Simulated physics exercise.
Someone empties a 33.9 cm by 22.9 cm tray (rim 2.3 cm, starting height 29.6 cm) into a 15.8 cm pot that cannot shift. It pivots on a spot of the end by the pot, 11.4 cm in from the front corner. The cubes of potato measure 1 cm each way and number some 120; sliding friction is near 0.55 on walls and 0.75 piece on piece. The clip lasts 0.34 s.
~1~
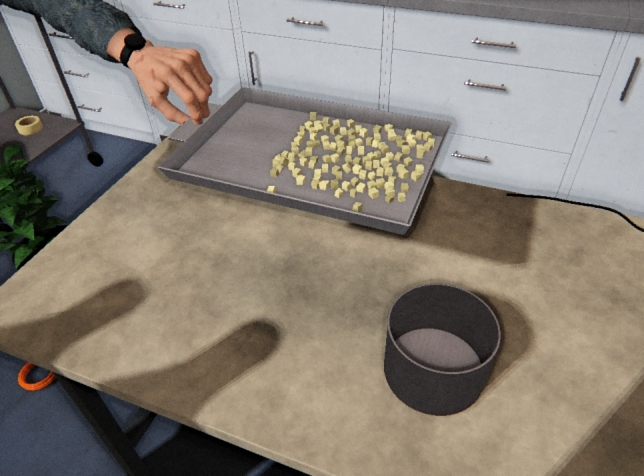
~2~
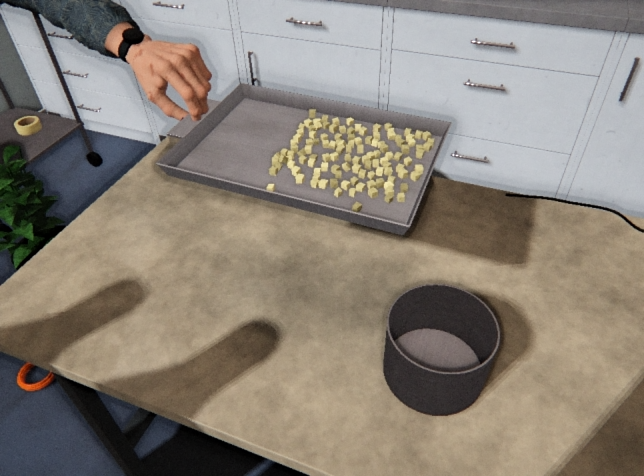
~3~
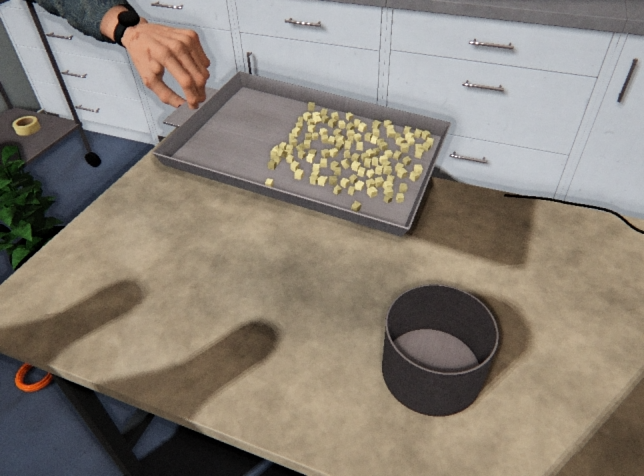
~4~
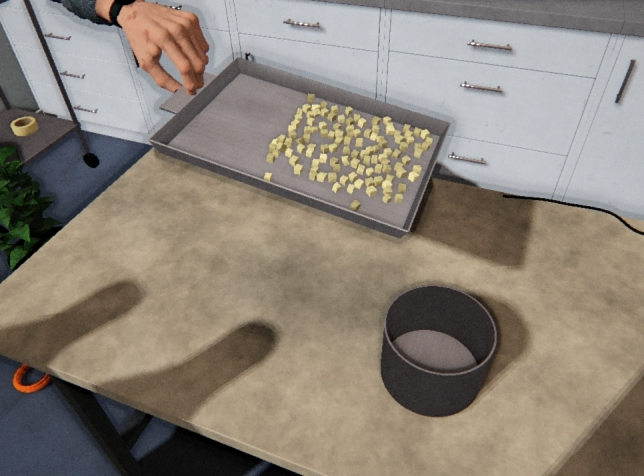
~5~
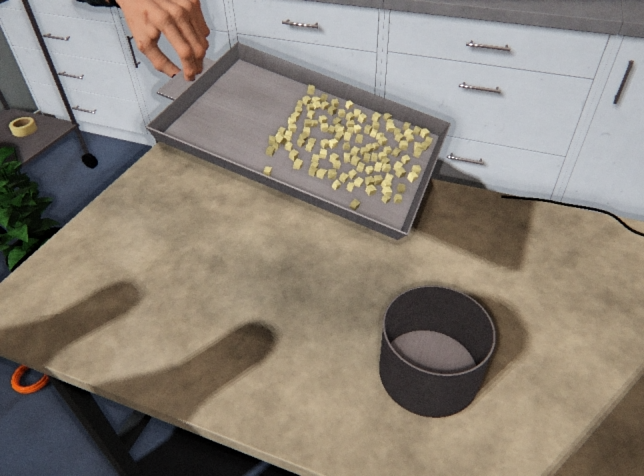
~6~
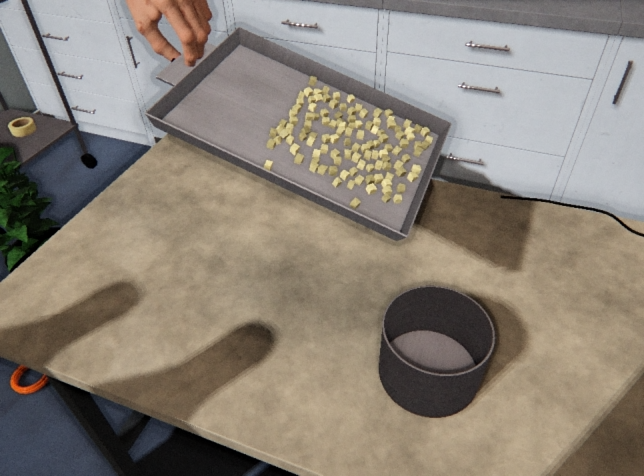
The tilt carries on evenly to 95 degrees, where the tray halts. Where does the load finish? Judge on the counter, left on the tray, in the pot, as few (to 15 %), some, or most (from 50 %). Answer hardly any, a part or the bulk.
Counter a part, tray hardly any, pot the bulk.
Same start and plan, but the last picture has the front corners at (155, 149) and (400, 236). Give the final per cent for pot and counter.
Pot 40, counter 60.
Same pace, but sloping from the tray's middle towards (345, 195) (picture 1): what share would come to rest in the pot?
Some 55 per cent.
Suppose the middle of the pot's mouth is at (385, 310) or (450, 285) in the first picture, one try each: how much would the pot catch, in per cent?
Some 25 and 65 per cent.
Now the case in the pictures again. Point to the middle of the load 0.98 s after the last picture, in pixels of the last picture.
Near (420, 193).
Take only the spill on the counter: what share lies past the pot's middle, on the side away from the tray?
Roughly 80 per cent.
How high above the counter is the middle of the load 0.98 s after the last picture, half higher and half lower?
Some 30 cm.
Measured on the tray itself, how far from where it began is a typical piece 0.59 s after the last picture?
About 10 cm.
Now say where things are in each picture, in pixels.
The first picture shows tray tilt 0 degrees, front corners at (166, 165) and (405, 220); middle of the pieces at (349, 158); pot at (443, 325).
The second picture shows tray tilt 1 degrees, front corners at (164, 161) and (405, 221); middle of the pieces at (348, 157).
The third picture shows tray tilt 5 degrees, front corners at (161, 151) and (404, 223), lowest corner right front; middle of the pieces at (347, 154).
The fourth picture shows tray tilt 9 degrees, front corners at (157, 138) and (404, 225), lowest corner right front; middle of the pieces at (347, 150).
The fifth picture shows tray tilt 13 degrees, front corners at (155, 126) and (403, 228), lowest corner right front; middle of the pieces at (347, 146).
The sixth picture shows tray tilt 17 degrees, front corners at (154, 112) and (403, 229), lowest corner right front; middle of the pieces at (348, 142); pot at (438, 327).
Then, 0.59 s after the last picture, tilt 54 degrees; the tray holds 100 %, the pot 0 %.
Then, 0.98 s after the last picture, tilt 79 degrees; the tray holds 75 %, the pot 15 %.
Then, 1.45 s after the last picture, tilt 95 degrees; the tray holds 20 %, the pot 30 %.
In the end, counter 35 %, tray 0 %, pot 65 %.
